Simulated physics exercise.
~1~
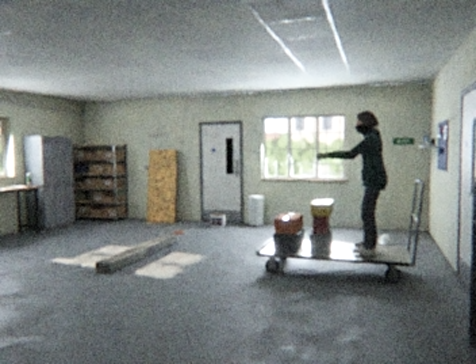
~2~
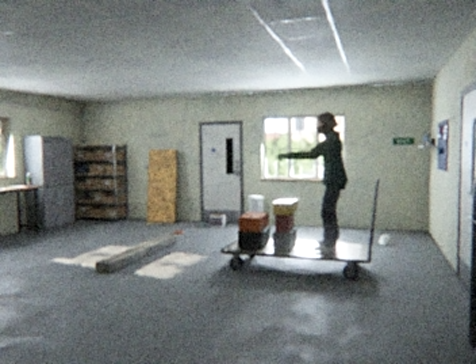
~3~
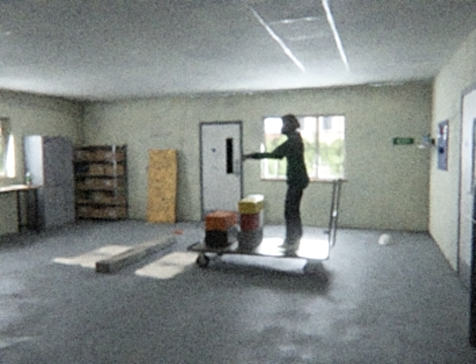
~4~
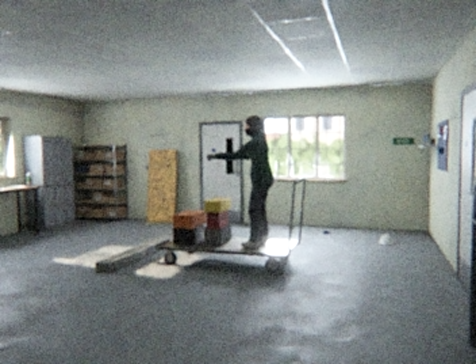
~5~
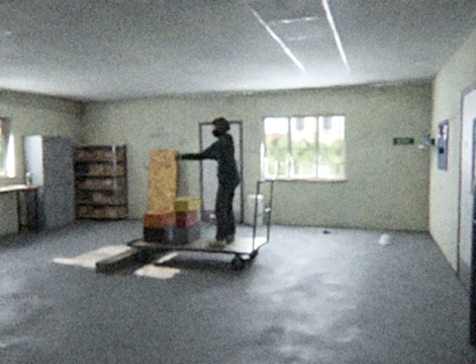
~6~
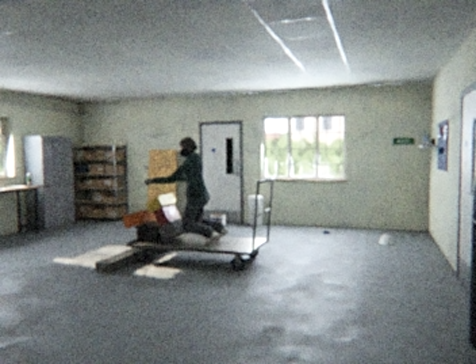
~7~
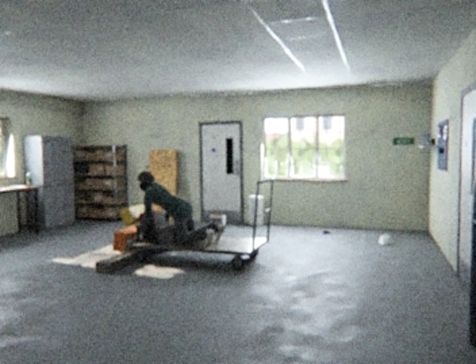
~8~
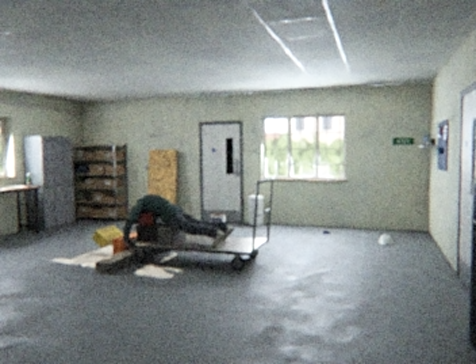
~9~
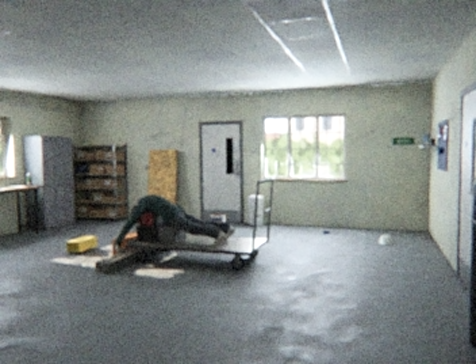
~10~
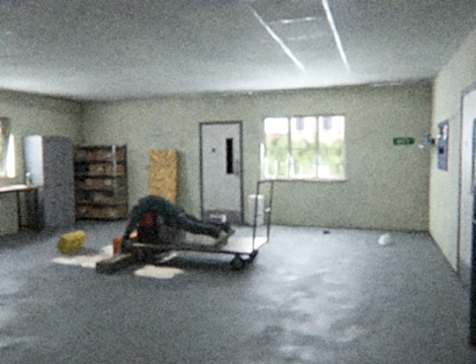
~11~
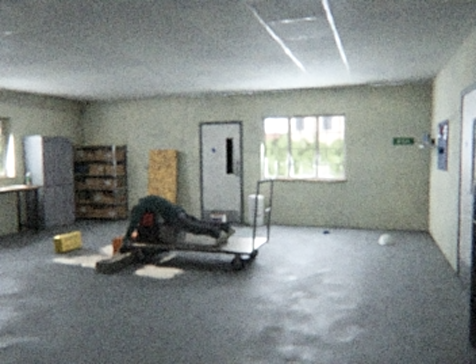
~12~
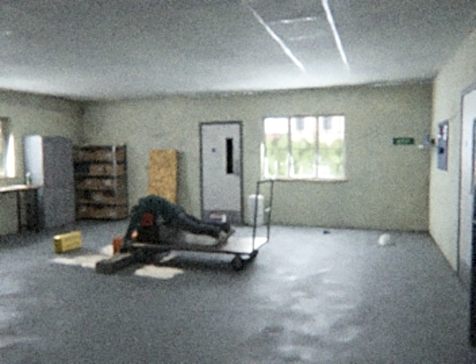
A flatbed trolley carrying a standing worker with outstretched arms and some coloured boxes rolled left across a room and stopped at a beam on the floor, pitching the worker forward, who ended slumped over its front as a yellow box tumbled farther left.
